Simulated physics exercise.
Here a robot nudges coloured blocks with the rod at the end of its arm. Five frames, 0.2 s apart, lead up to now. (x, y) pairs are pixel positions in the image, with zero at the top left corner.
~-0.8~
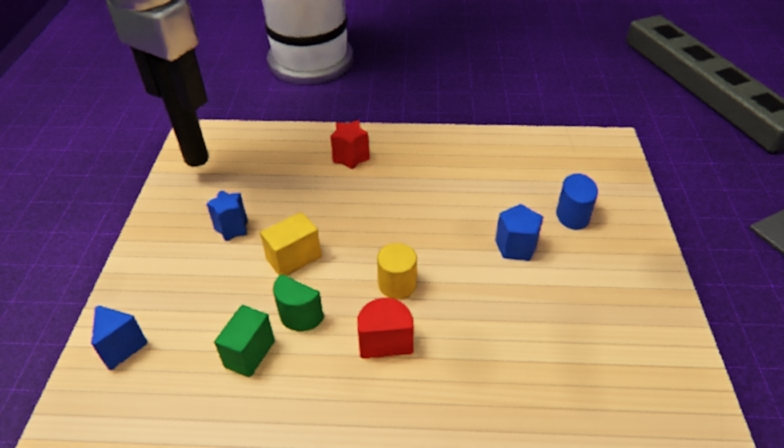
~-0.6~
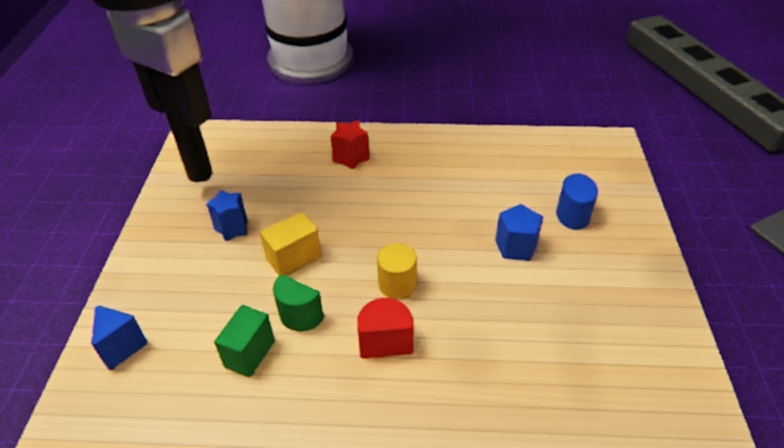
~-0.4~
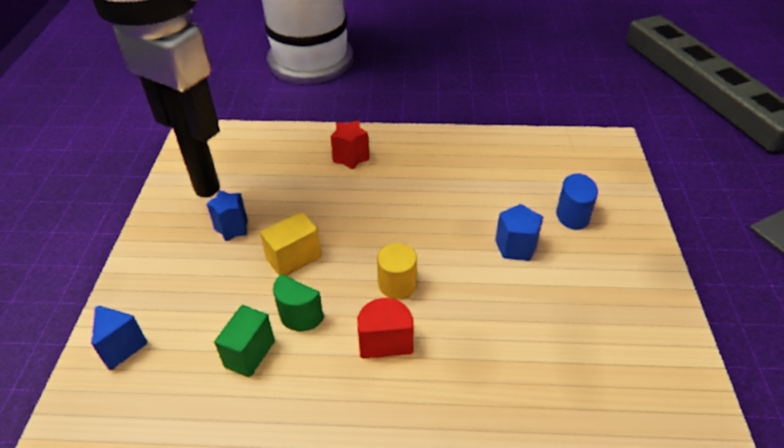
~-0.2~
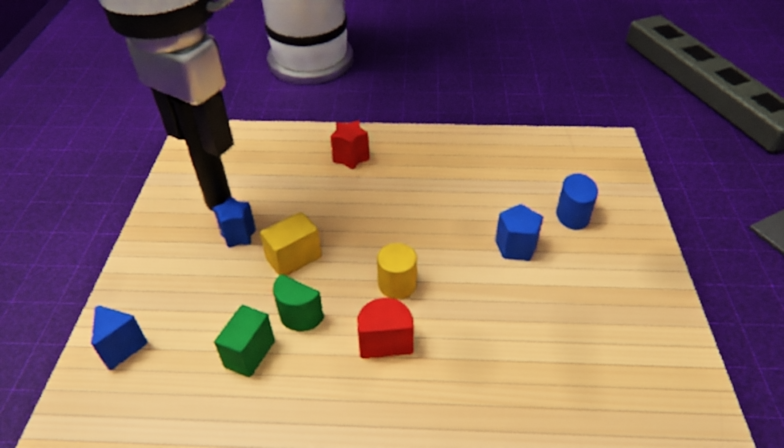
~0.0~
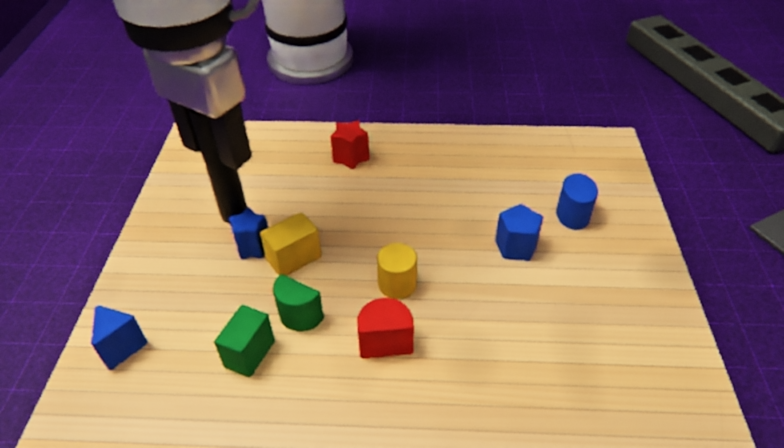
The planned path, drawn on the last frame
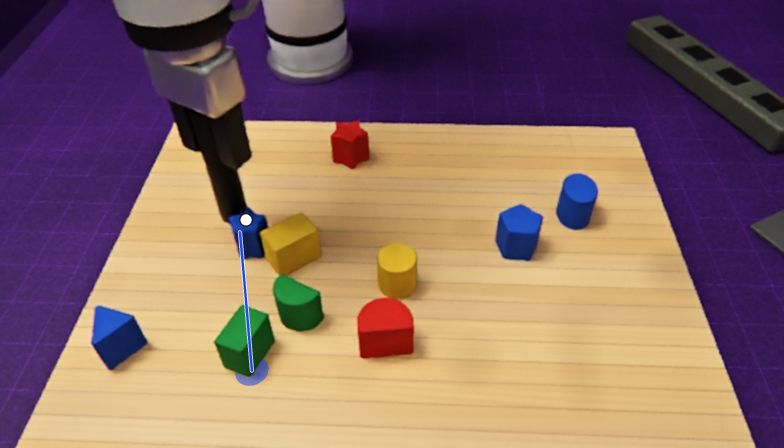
The footage shows a robot arm with a dark rod moving toward a blue star-shaped block among coloured blocks on a wooden board, then nudging it a short way right and slightly nearer the viewer, beside a yellow oblong block.
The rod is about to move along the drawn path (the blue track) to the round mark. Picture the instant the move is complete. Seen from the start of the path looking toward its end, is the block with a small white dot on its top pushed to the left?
I expect so.
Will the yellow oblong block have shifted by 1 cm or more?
Yes, it checks out.
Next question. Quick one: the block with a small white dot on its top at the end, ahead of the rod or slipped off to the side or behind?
It falls back or aside.
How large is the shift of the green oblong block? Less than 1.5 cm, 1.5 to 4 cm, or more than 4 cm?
Moves over 4 cm.
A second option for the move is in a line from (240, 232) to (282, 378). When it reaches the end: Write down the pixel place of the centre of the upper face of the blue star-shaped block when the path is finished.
Its top centre lands on (291, 283).
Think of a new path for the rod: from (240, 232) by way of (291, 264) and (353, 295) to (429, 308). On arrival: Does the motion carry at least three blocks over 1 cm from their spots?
Final answer: Yes.
The line goes straight from (240, 232) to (252, 371); the dot is on the blue star-shaped block.
What follows on the original path. One third of the way, rod (239, 257); blue star-shaped block (260, 258), turned 30° anticlockwise; yellow oblong block (297, 238), turned 45° anticlockwise.
Two thirds of the way, rod (243, 304); blue star-shaped block (269, 269), turned 75° anticlockwise; yellow oblong block (299, 239), turned 55° anticlockwise; green half-round block (298, 292).
At the end, rod (247, 356); green oblong block (239, 387), turned 15° clockwise; blue star-shaped block (269, 269), turned 75° anticlockwise; yellow oblong block (299, 239), turned 55° anticlockwise; green half-round block (298, 292).
